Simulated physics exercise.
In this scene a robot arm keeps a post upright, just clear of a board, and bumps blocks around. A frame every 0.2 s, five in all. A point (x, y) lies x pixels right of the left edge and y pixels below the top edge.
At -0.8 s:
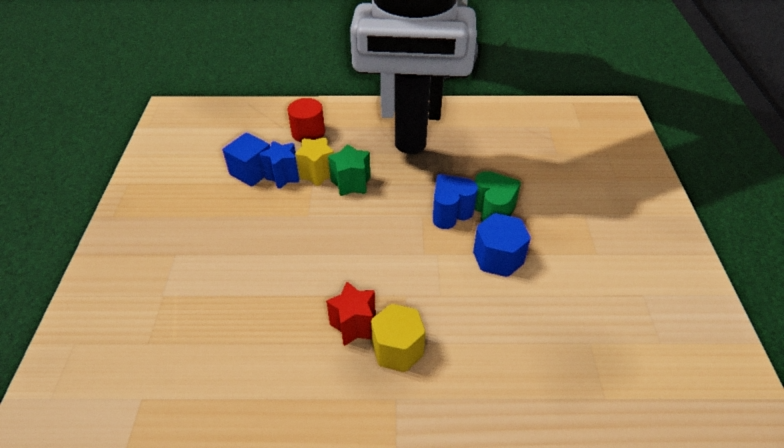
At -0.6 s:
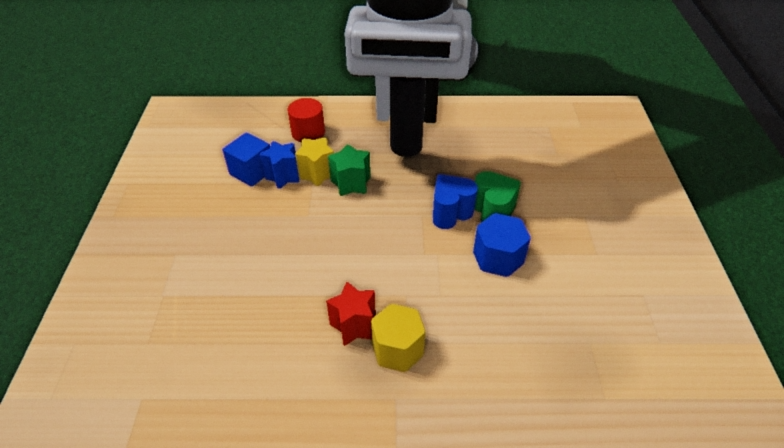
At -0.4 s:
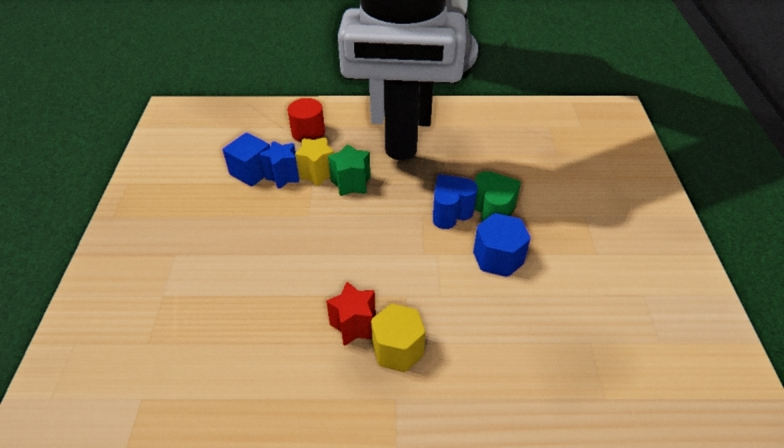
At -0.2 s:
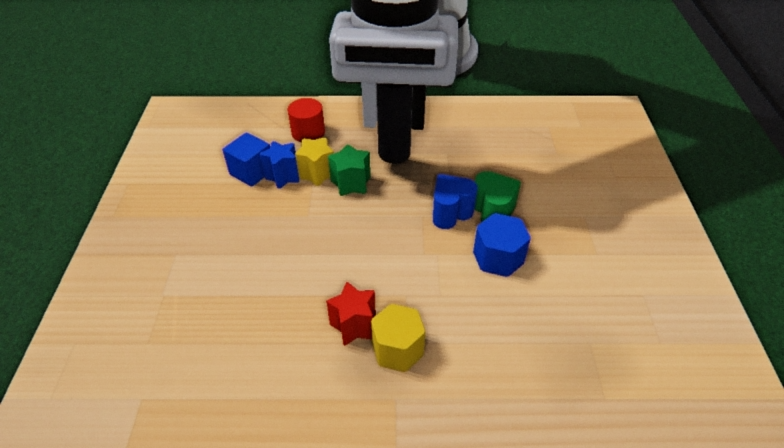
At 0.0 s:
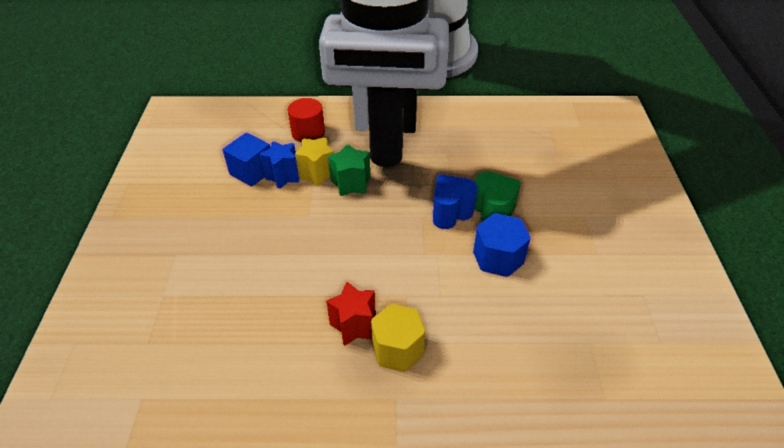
On a light wooden board over a green surface, red, blue, yellow and green blocks sit in small clusters beneath a gray robotic arm with a dark post. The arm moves the post slightly left and toward the viewer, nearing the green star, while every block stays still.
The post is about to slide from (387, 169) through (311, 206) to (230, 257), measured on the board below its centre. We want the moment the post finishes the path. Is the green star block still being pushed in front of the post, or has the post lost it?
By then it is in front of the post.
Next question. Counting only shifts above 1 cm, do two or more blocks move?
I believe not.
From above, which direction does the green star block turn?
Overhead view: Clockwise.
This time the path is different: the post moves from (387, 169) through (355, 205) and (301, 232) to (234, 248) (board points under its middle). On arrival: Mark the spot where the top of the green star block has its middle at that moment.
It sits at (309, 177).
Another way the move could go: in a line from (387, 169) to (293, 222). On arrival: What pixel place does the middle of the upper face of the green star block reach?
At (252, 202).
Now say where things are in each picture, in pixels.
In the first frame, tip of the post at (411, 144), middles of tops, blue star block at (279, 151), yellow star block at (314, 148), green star block at (349, 158).
In the second frame, post at (406, 147), nothing pushed.
In the third frame, post at (401, 150), nothing pushed.
In the fourth frame, post at (394, 154), nothing pushed.
In the fifth frame, post at (386, 157), blue star block at (279, 151), yellow star block at (314, 148), green star block at (349, 158).
The first path, step by step. One third of the way, post at (335, 182); yellow star block at (309, 148), turned 20° clockwise; green star block at (302, 179), turned 35° clockwise.
Two thirds of the way, post at (281, 210); yellow star block at (309, 148), turned 20° clockwise; green star block at (243, 208), turned 35° clockwise.
At the end, post at (227, 245); blue star block unmoved; yellow star block at (309, 148), turned 20° clockwise; green star block at (184, 240), turned 45° clockwise.
